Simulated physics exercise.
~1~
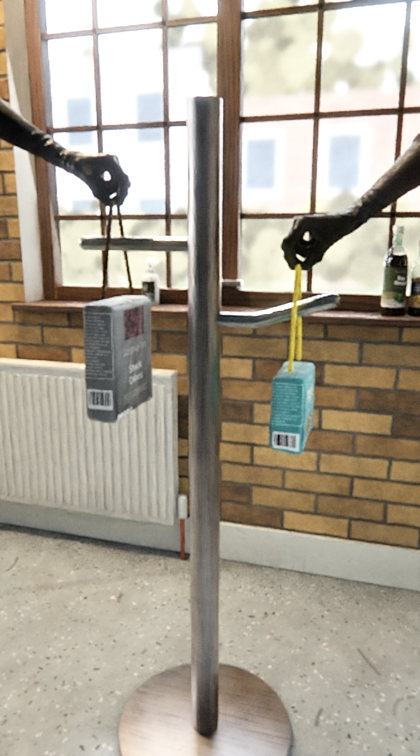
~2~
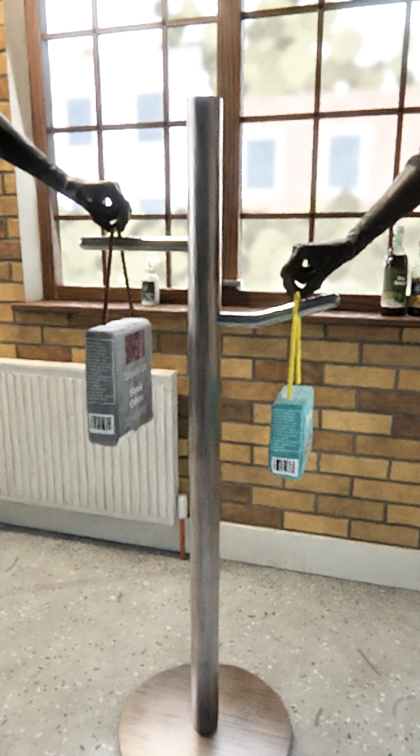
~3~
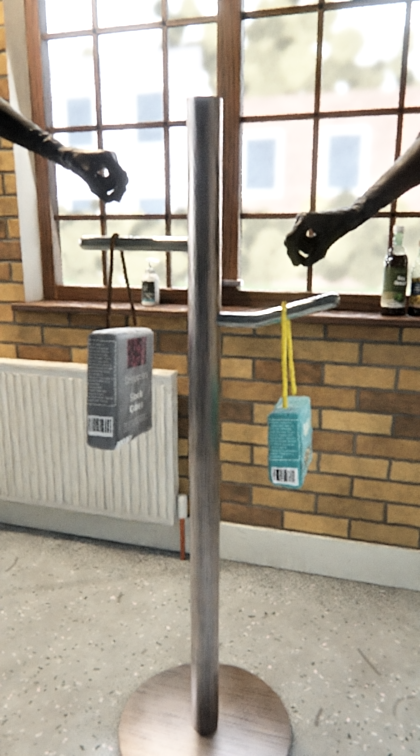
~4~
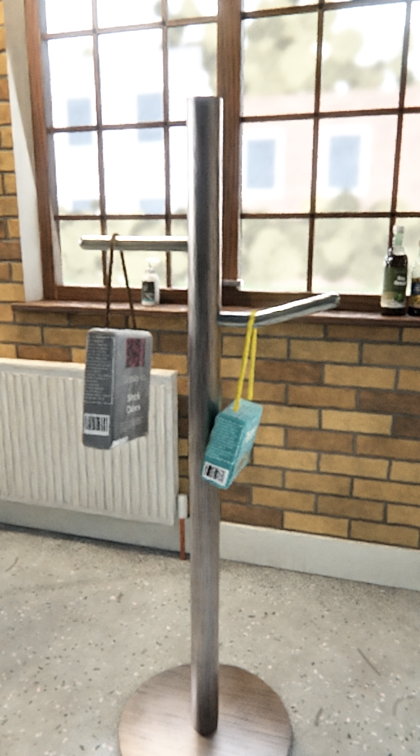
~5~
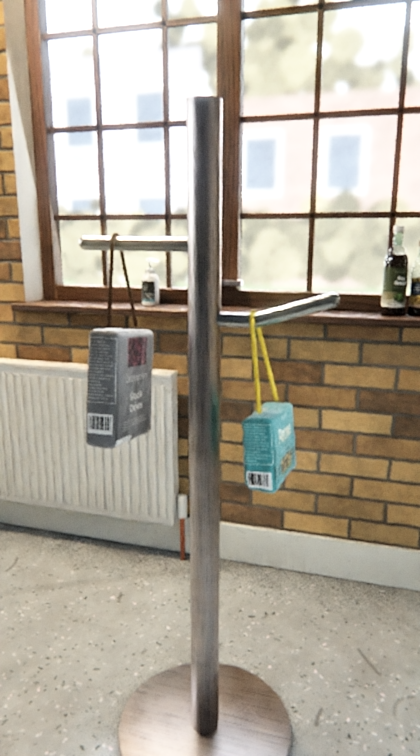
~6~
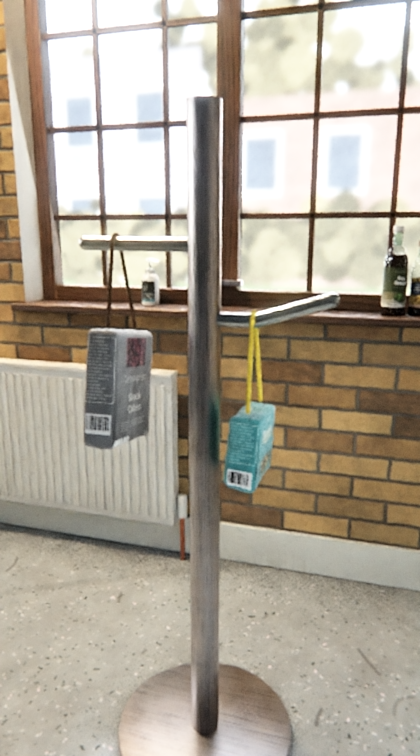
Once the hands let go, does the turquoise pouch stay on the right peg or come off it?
The turquoise pouch stays on the right peg, though its loop shifts toward the post and it swings a little. The grey bag also stays hanging on the left peg.
